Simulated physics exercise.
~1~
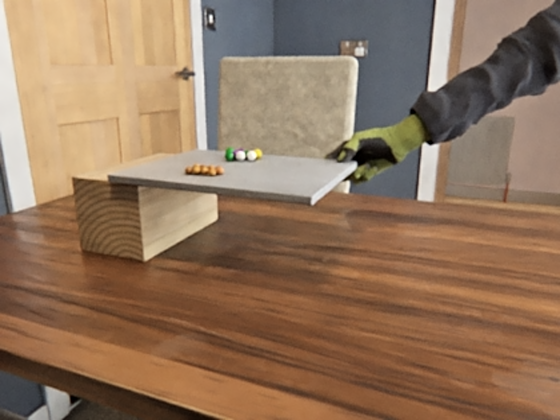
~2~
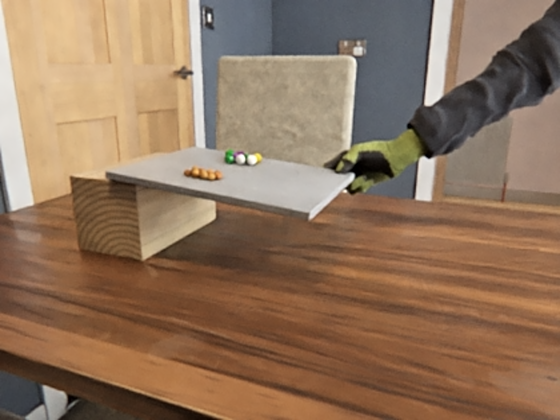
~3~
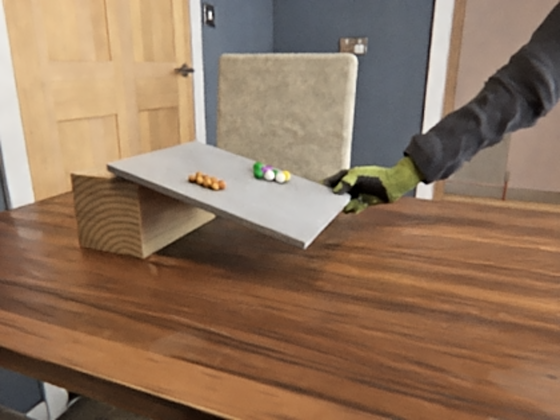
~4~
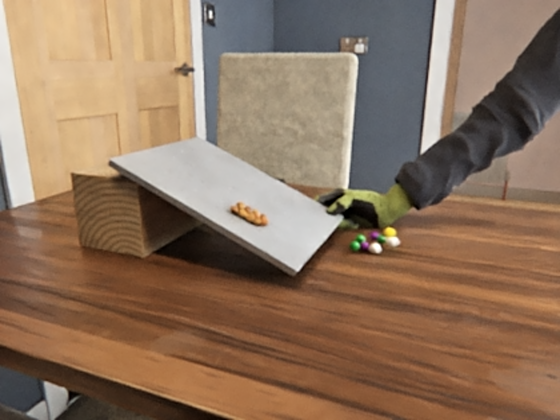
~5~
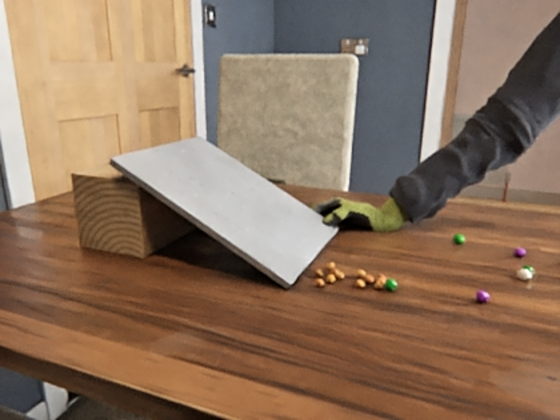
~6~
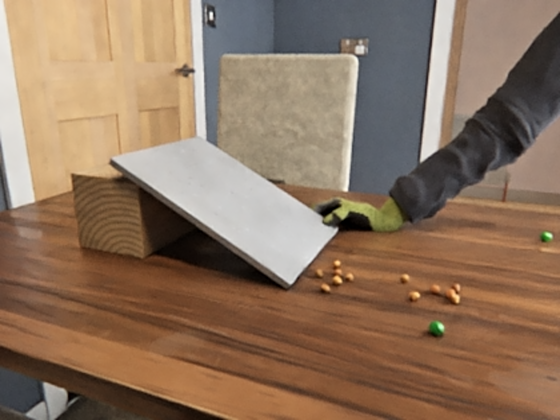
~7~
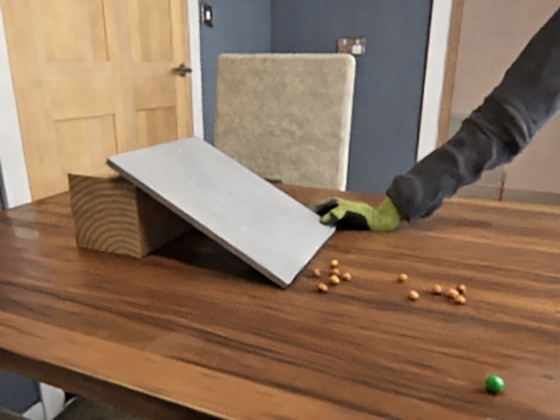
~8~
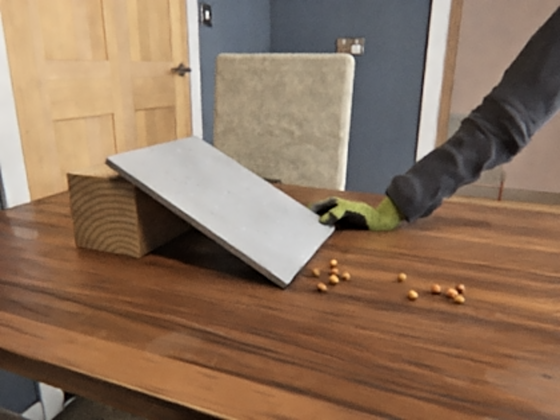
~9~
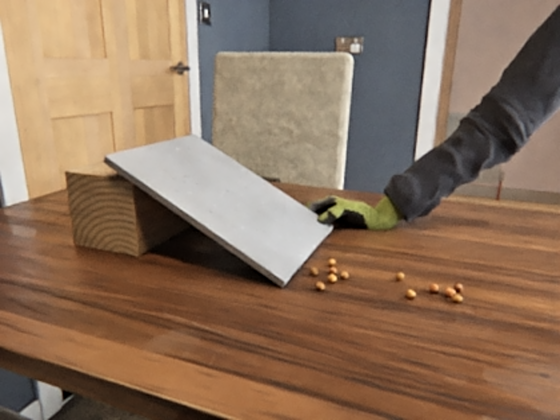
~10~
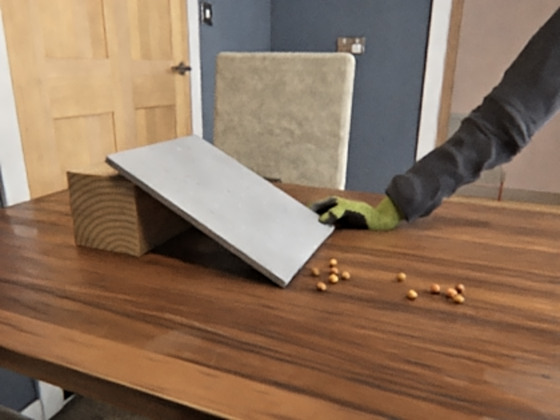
A hand in a green and black glove, its dark sleeve reaching in from the right, holds a grey board level, the other end resting on a wooden block on a brown table. Small orange pieces sit toward the front of the board and green, white and purple balls behind, with a pale chair and wooden door beyond. The hand lowers its end, and the board tilts into a ramp. The coloured balls roll off first and scatter rightward, then the orange pieces slide down. The balls leave view, while the orange pieces rest scattered near the ramp's foot.
